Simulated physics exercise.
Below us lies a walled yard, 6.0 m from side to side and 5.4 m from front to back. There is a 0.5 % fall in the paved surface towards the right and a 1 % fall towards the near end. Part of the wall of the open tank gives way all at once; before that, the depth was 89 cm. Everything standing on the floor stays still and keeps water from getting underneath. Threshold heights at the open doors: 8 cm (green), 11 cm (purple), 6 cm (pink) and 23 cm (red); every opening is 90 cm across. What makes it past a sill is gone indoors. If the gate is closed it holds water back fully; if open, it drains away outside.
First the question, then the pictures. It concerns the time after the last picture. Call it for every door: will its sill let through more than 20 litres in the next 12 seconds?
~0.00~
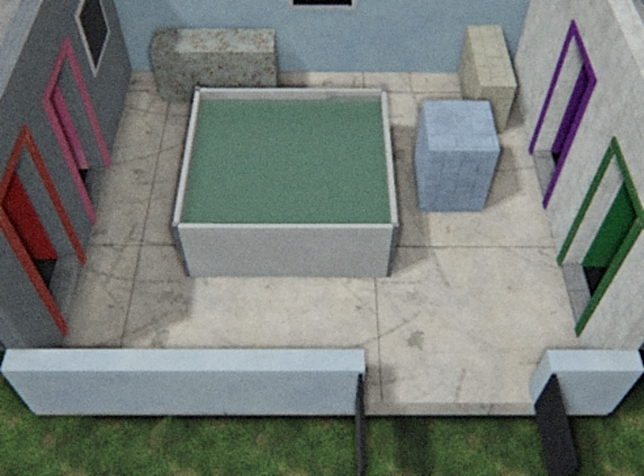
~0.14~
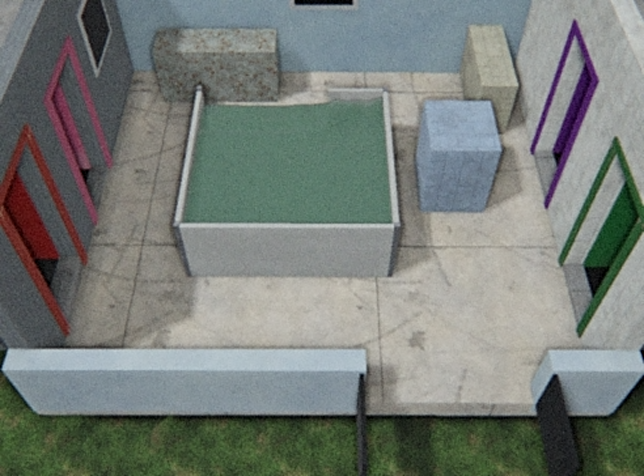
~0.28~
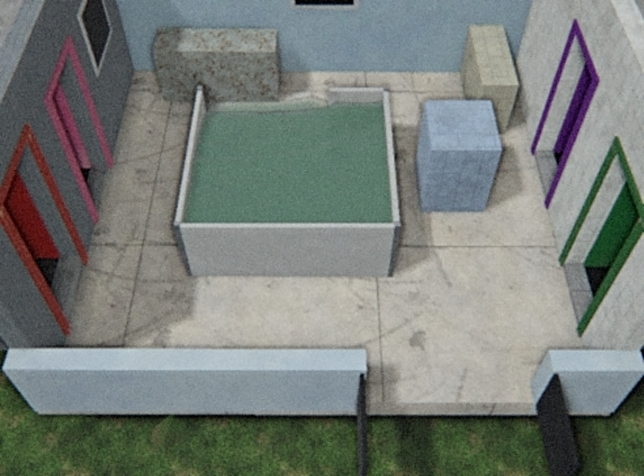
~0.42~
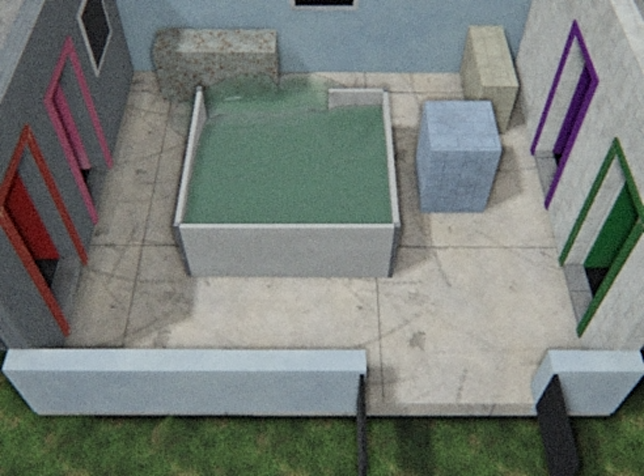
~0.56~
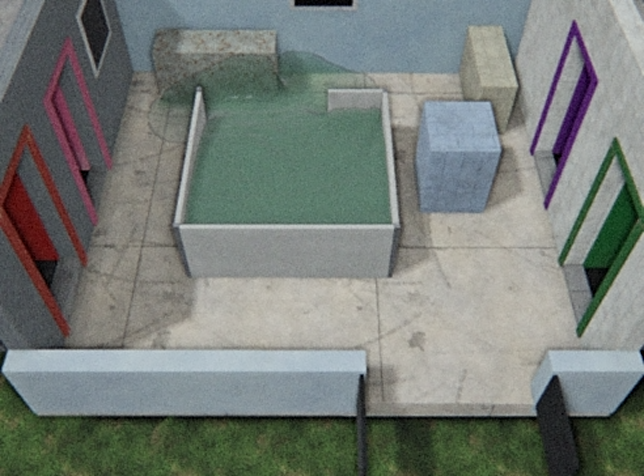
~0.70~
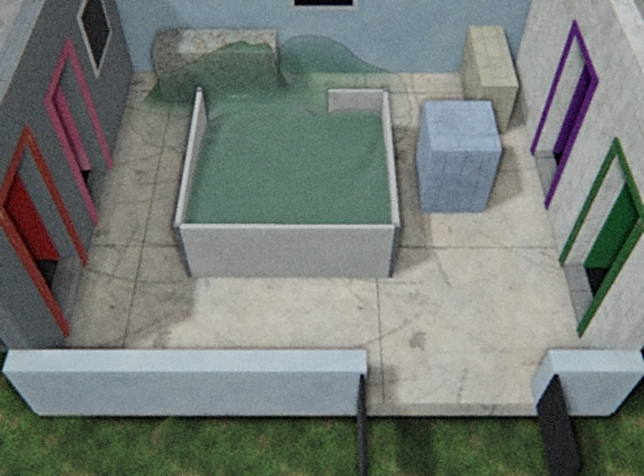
Green door - it will, purple door - it will, pink door - it will, red door - it will not.
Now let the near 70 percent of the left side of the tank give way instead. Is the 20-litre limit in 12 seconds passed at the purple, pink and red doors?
So purple ends up past the limit, pink past the limit, red past the limit.
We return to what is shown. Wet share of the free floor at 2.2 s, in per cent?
Covered: Roughly 50 per cent.
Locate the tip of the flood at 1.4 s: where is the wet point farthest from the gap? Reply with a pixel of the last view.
Somewhere around (452, 80).
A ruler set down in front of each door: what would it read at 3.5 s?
Centimetres: Green 6 / purple 18 / pink 13 / red 7.
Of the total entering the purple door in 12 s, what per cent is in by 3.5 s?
Some 20 in a hundred.
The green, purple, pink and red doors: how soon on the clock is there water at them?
Green: 2.6 s; purple: 2.4 s; pink: 1.2 s; red: 1.6 s.
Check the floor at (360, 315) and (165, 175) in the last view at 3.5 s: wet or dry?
I'd call them spared and then drenched.
After 1.4 s water covers 25 % of the floor and is deepest (66 cm) near (256, 110); green door not reached, purple door not reached, pink door 7 cm at the sill, 0 L in, red door not reached.
After 2.2 s water covers 50 % of the floor and is deepest (60 cm) near (124, 117); green door not reached, purple door not reached, pink door 14 cm at the sill, 9 L in, red door 5 cm at the sill, 0 L in.
After 3.5 s water covers 80 % of the floor and is deepest (44 cm) near (452, 80); green door 6 cm at the sill, 0 L in, purple door 18 cm at the sill, 64 L in, pink door 13 cm at the sill, 47 L in, red door 7 cm at the sill, 0 L in.
After 7.0 s water covers 100 % of the floor and is deepest (25 cm) near (453, 162); green door 20 cm at the sill, 40 L in, purple door 17 cm at the sill, 227 L in, pink door 9 cm at the sill, 95 L in, red door 16 cm at the sill, 4 L in.
After 12.0 s water covers 100 % of the floor and is deepest (18 cm) near (567, 314); green door 15 cm at the sill, 195 L in, purple door 15 cm at the sill, 305 L in, pink door 6 cm at the sill, 107 L in, red door 13 cm at the sill, 4 L in.
